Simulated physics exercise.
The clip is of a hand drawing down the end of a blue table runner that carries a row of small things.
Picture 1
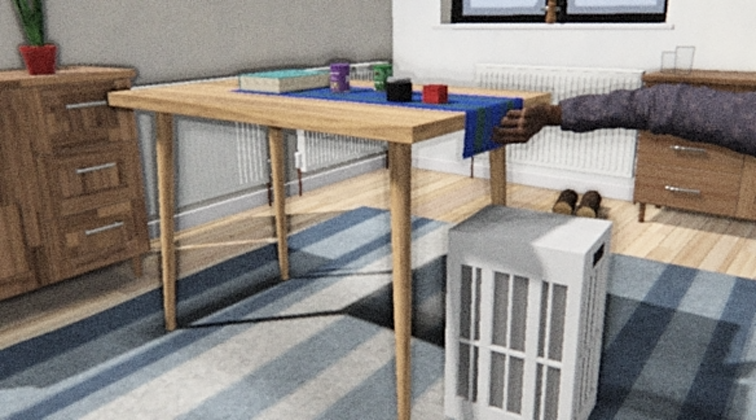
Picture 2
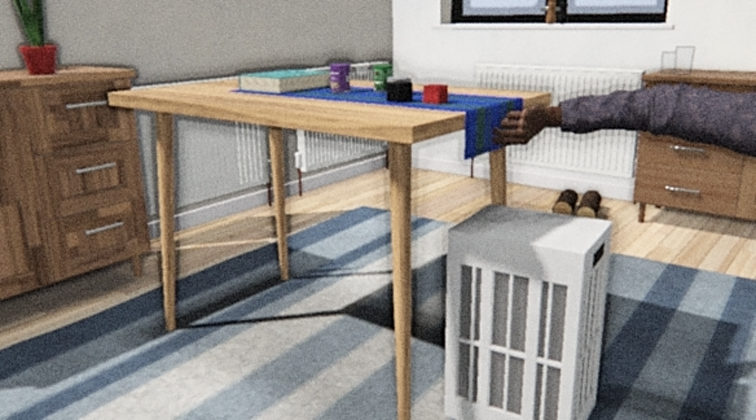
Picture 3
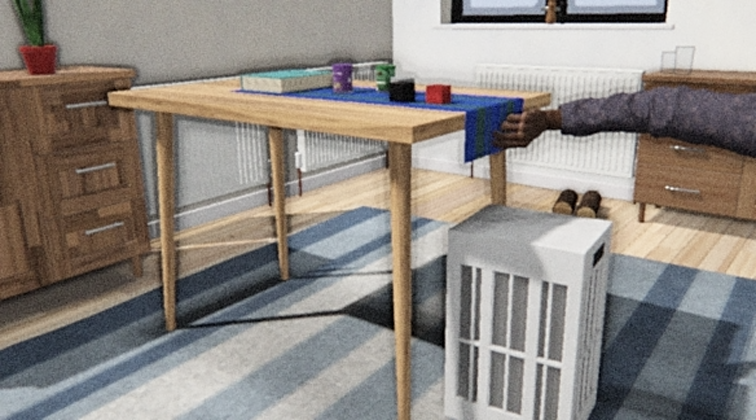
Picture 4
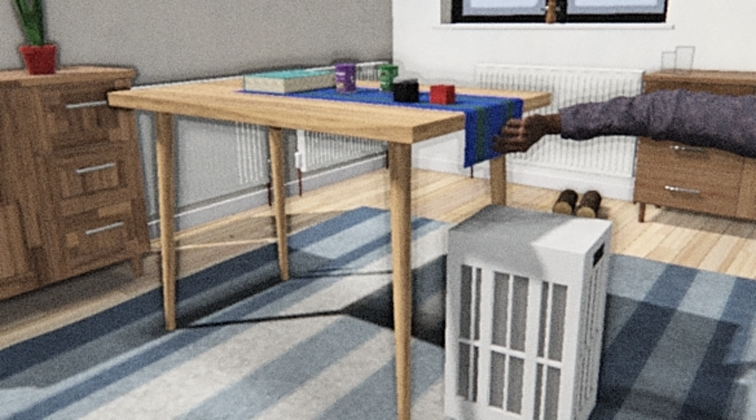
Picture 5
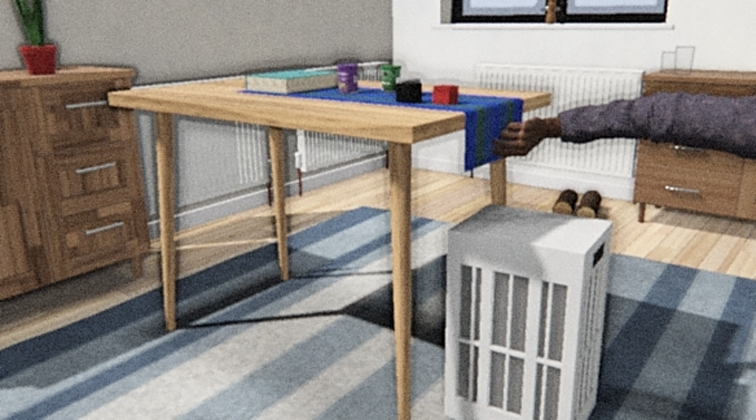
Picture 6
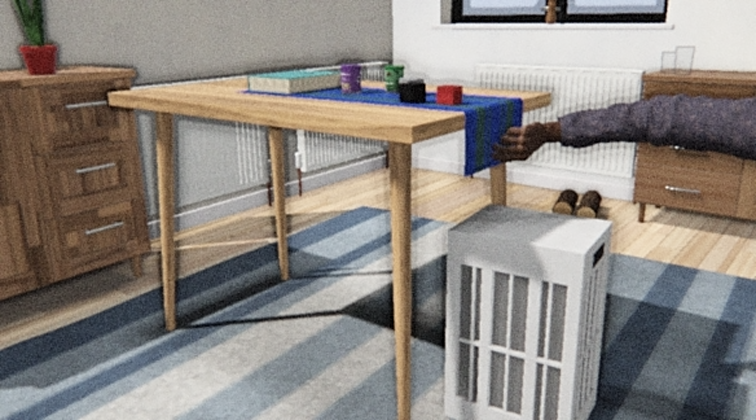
Blue table runner being drawn slowly down over the table's edge by a hand, its small cubes and cans shifting slightly right.
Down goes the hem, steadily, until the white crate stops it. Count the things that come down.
The answer is one.
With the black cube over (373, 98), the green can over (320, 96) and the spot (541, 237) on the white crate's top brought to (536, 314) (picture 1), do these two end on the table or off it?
The black cube comes down; the green can stays on.
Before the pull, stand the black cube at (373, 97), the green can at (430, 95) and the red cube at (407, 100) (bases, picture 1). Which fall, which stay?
The black cube does not fall, the green can keeps its place on top, the red cube remains up.
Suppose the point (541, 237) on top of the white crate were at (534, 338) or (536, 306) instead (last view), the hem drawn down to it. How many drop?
Over the edge go 4 and 3.
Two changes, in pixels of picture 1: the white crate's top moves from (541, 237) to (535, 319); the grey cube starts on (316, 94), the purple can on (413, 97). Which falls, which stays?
The grey cube survives, the purple can drops off.
Soon after, hem near (494, 195); all still up.
Then, hem on the crate; red cube gone.
At rest, hem on the crate; red cube gone. Over the edge go one.
